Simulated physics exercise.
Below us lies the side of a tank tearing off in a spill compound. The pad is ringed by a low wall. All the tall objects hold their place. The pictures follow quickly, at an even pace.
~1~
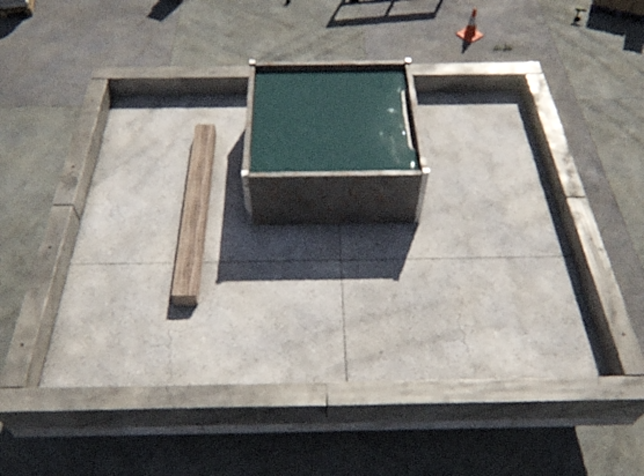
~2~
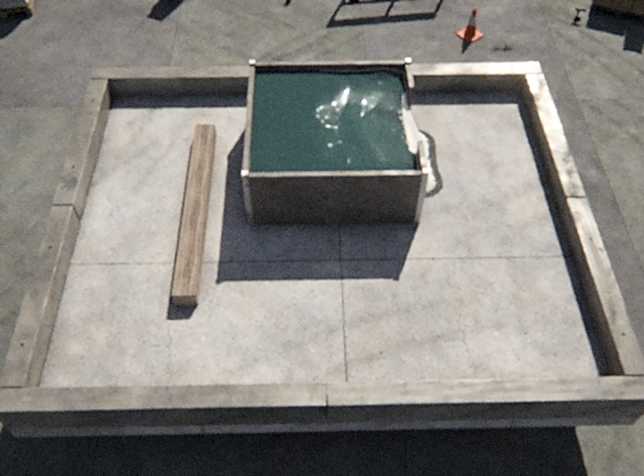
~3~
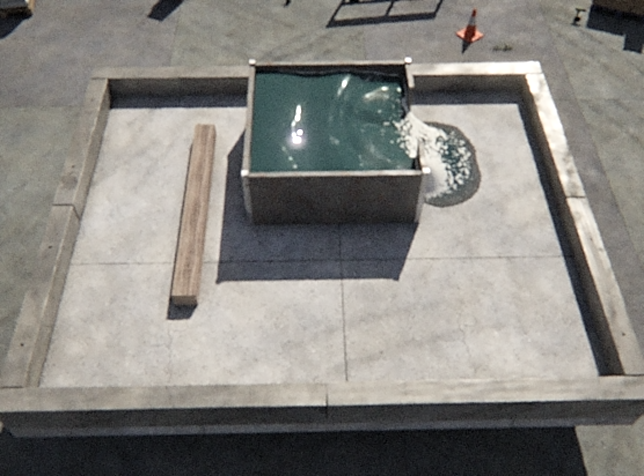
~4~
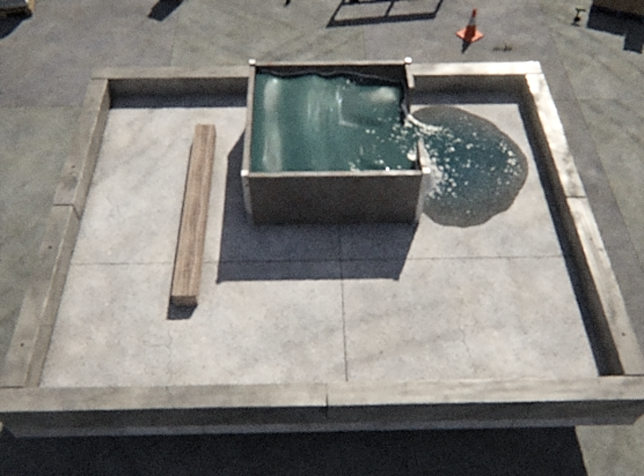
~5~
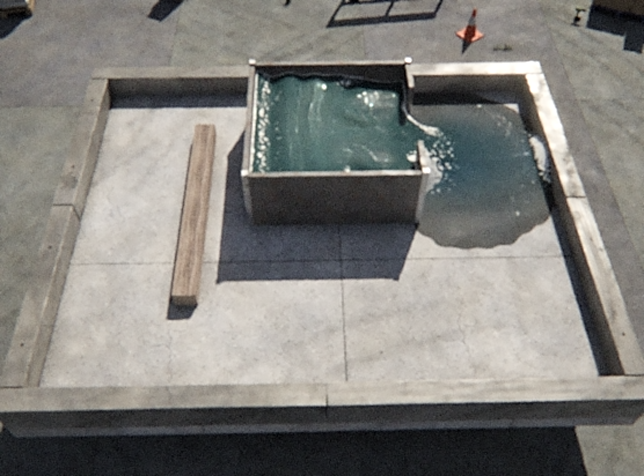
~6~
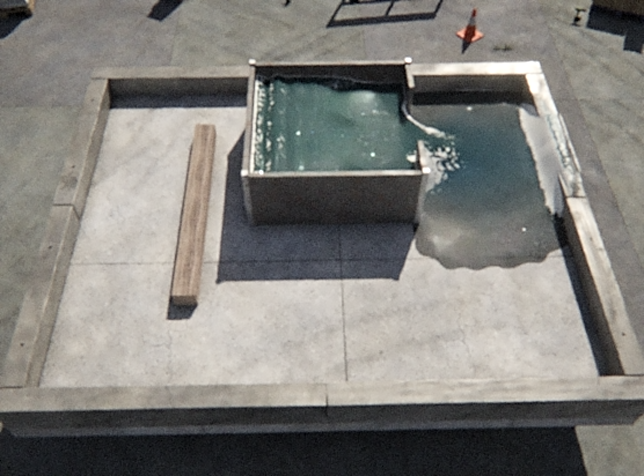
The clip shows an open tank of dark green water on a low-walled concrete pad; its right side gives way and water pours out, foaming, then spreads across the pad's upper right area and splashes against the right wall.
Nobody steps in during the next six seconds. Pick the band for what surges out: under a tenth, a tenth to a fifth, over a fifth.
It loses not even a tenth.
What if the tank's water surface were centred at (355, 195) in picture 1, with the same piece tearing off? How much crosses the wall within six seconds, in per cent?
Near 6 in a hundred.
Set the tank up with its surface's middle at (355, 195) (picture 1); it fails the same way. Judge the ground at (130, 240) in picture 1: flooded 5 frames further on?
There: Dry.
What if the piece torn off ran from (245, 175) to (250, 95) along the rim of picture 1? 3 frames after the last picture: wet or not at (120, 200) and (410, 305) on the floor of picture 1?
As listed: Flooded, no water.
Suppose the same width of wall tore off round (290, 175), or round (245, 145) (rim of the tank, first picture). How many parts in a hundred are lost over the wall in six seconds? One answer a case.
About 4 and 0 per cent.
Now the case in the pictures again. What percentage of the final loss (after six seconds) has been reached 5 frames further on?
Some 25 per cent.
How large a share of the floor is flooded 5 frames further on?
Near 25 in a hundred.
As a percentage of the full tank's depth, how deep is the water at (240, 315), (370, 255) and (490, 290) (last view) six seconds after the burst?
Roughly 6, 4 and 10 per cent, in turn.
A moment on, water covers 25 % of the floor; the low wall has let 0 % over.
Next, water covers 25 % of the floor; the low wall has let 2 % over.
Then, water covers 35 % of the floor; the low wall has let 7 % over.
Later, water covers 60 % of the floor; the low wall has let 7 % over.
In the end, water covers 80 % of the floor; the low wall has let 7 % over.
